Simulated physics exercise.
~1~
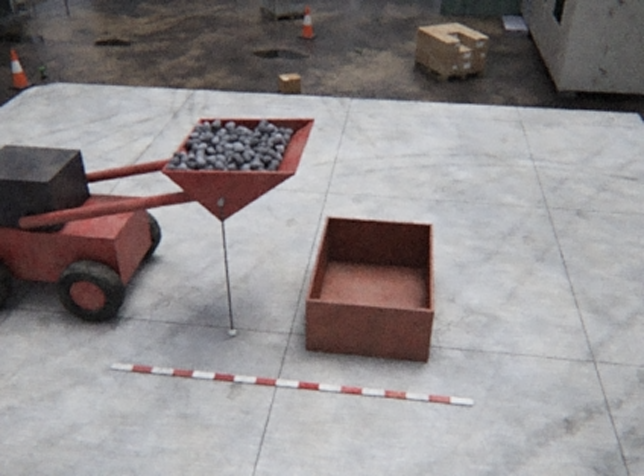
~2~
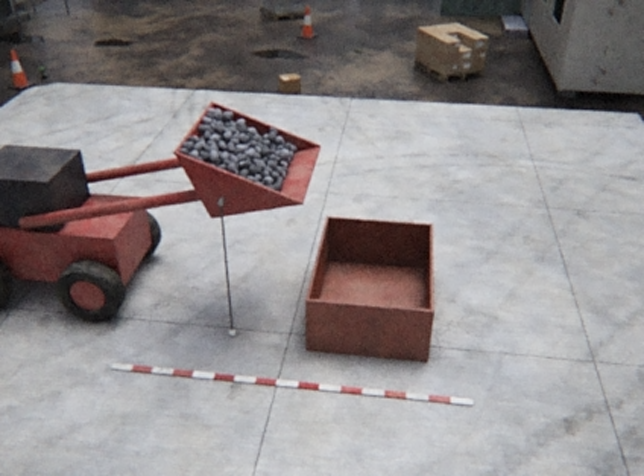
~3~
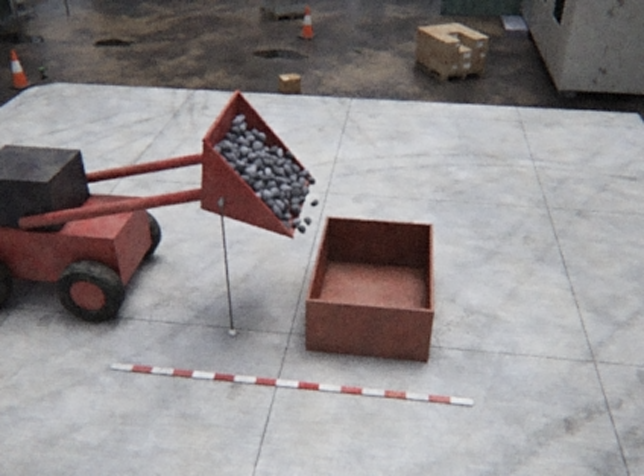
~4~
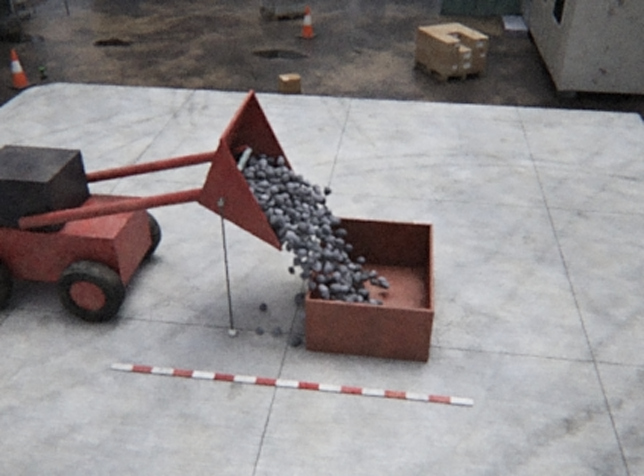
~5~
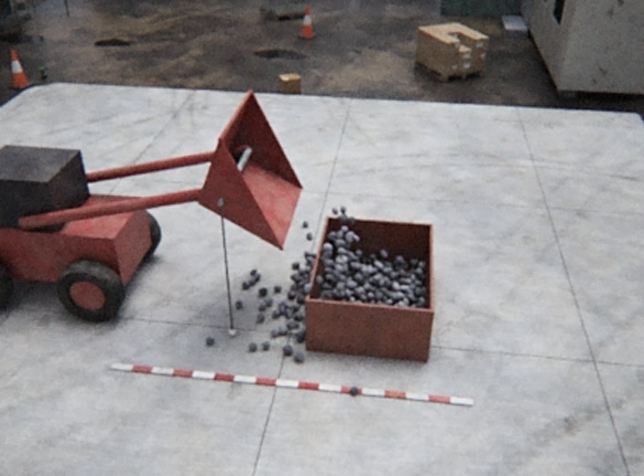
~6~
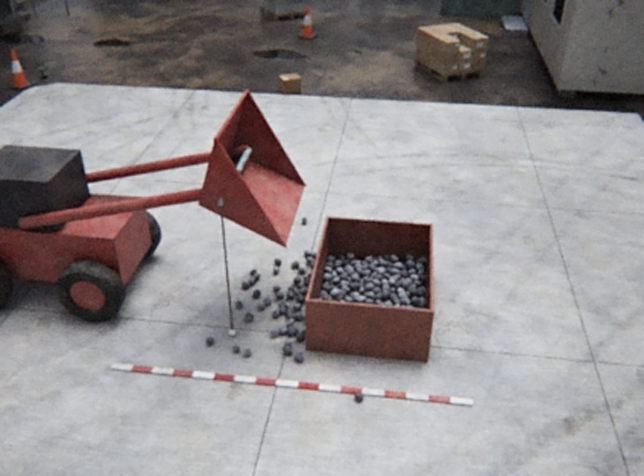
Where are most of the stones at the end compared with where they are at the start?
At the start the stones are heaped in the raised loader bucket. By the end most of them lie lower and to the right in the open bin, with some scattered on the ground to its left.
